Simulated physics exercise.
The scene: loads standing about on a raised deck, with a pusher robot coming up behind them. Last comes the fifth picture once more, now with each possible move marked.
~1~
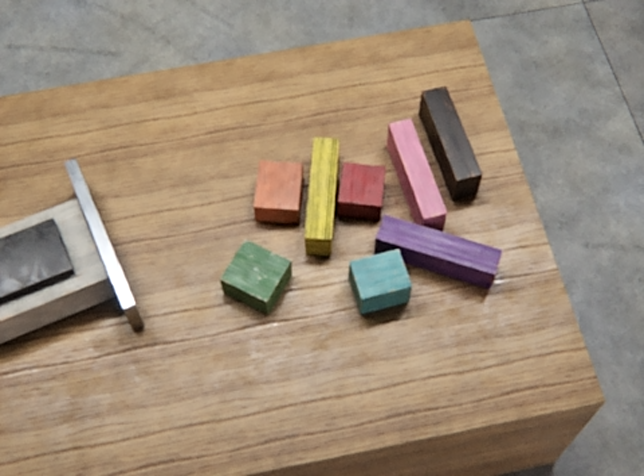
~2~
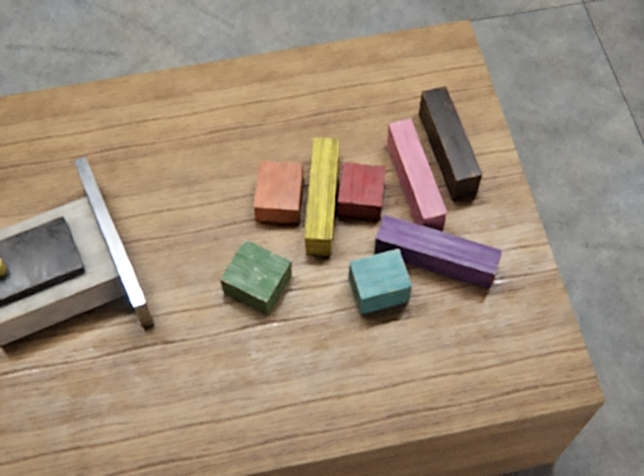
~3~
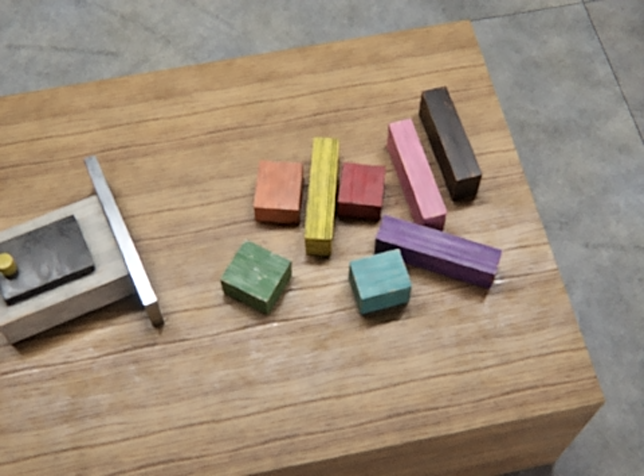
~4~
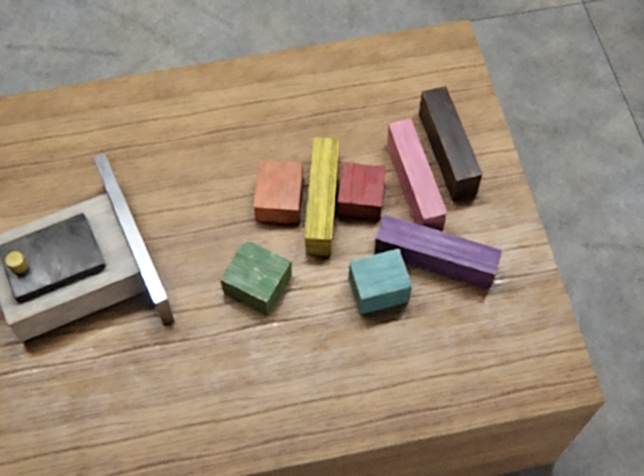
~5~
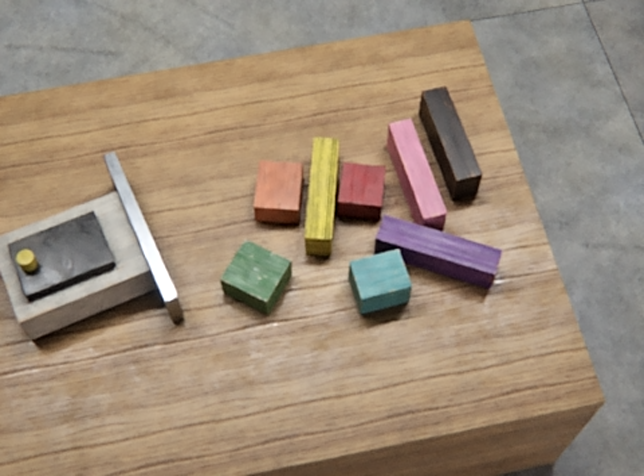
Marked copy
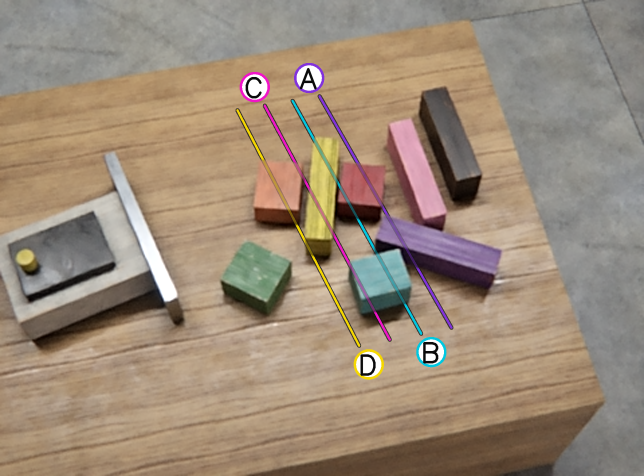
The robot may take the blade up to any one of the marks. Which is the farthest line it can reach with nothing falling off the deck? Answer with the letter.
A.
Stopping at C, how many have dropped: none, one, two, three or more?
In all, none.
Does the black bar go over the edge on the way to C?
No.
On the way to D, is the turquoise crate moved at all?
Yes.
On the copy, A at (381, 204); B at (353, 209); C at (323, 215); D at (294, 220).
On A. First, robot (159, 235); green crate (297, 267); black bar (449, 143).
Then, robot (248, 219); pink bar (433, 174); purple bar (456, 252).
Finally, robot (313, 207); black bar (503, 135); pink bar (483, 162); nothing has fallen.
By contrast, B is safe but short; C is safe but short; D is safe but short.
